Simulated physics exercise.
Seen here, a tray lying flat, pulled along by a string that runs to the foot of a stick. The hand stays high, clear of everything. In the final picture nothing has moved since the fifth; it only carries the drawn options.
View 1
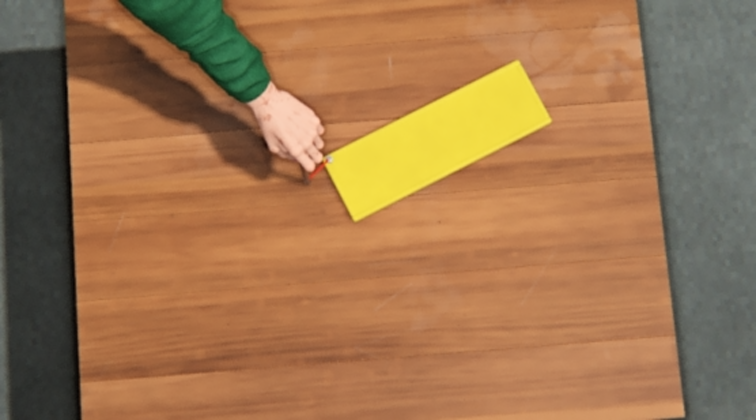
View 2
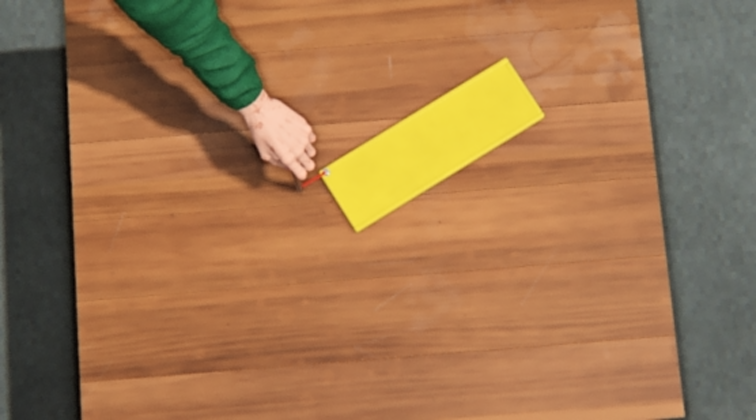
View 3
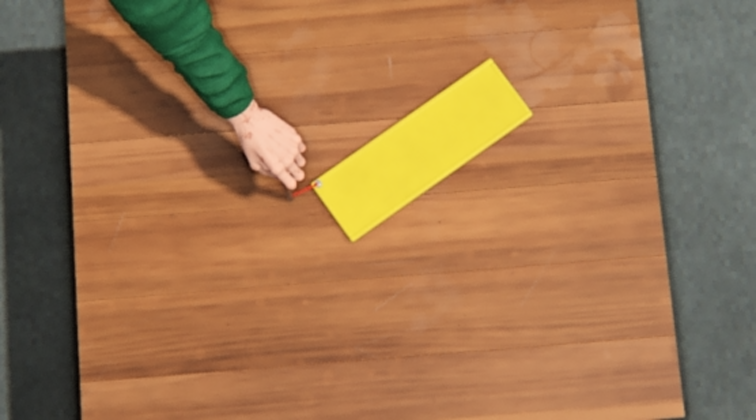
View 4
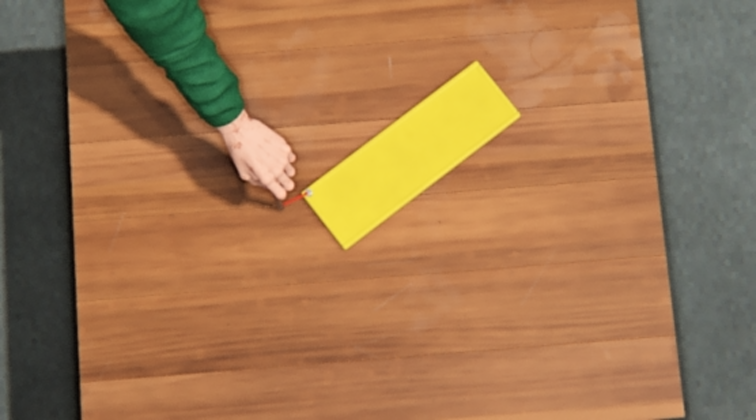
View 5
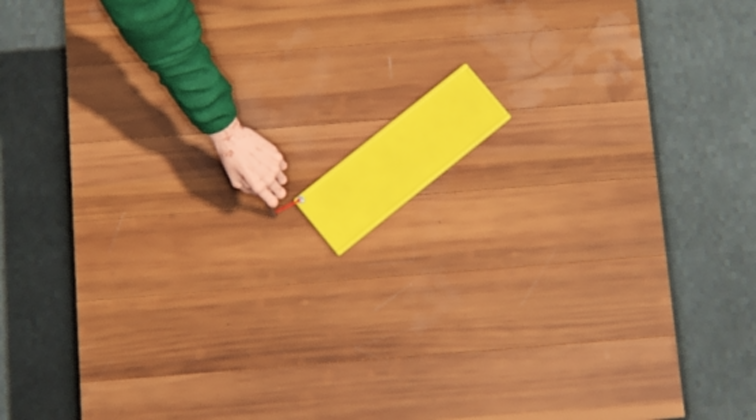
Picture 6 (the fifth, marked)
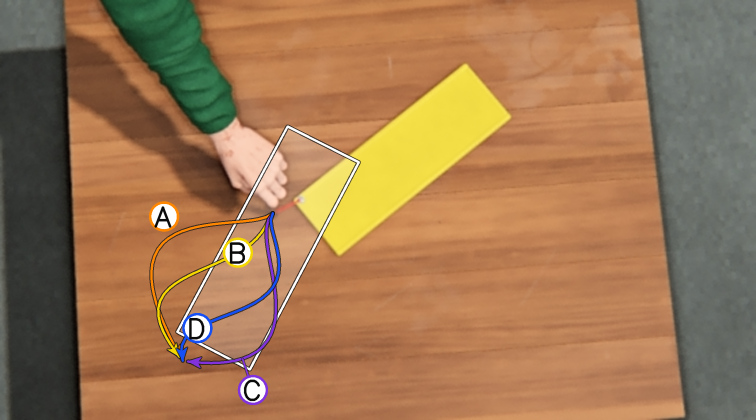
In this clip, a hand in a green sleeve holds a small red object at the corner of a flat yellow tray on a wooden table, drawing it a short way left and downward as the tray turns slightly counterclockwise.
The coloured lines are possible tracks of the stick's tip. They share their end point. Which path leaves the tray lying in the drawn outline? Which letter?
Line B does it.
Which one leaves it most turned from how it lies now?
A.
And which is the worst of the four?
That is C.
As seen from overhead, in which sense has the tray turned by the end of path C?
Anticlockwise.
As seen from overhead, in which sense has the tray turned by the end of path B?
On that path, anticlockwise.
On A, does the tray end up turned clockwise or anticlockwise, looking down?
Anticlockwise.
On the marked copy, A from (273, 213) via (158, 250) to (182, 358); B from (273, 213) via (189, 276) to (179, 357); C from (273, 213) via (275, 319) to (188, 362); D from (273, 213) via (255, 303) to (183, 361); the outline at (269, 246).
With B. Early on, foot of the stick (220, 262), middle of the tray (344, 193).
Further on, foot of the stick (160, 304), middle of the tray (282, 228).
At the end, foot of the stick (183, 361), middle of the tray (268, 249); it lies in the outline.
As for the rest, A leaves its middle at (260, 241); C leaves its middle at (298, 272); D leaves its middle at (288, 262).
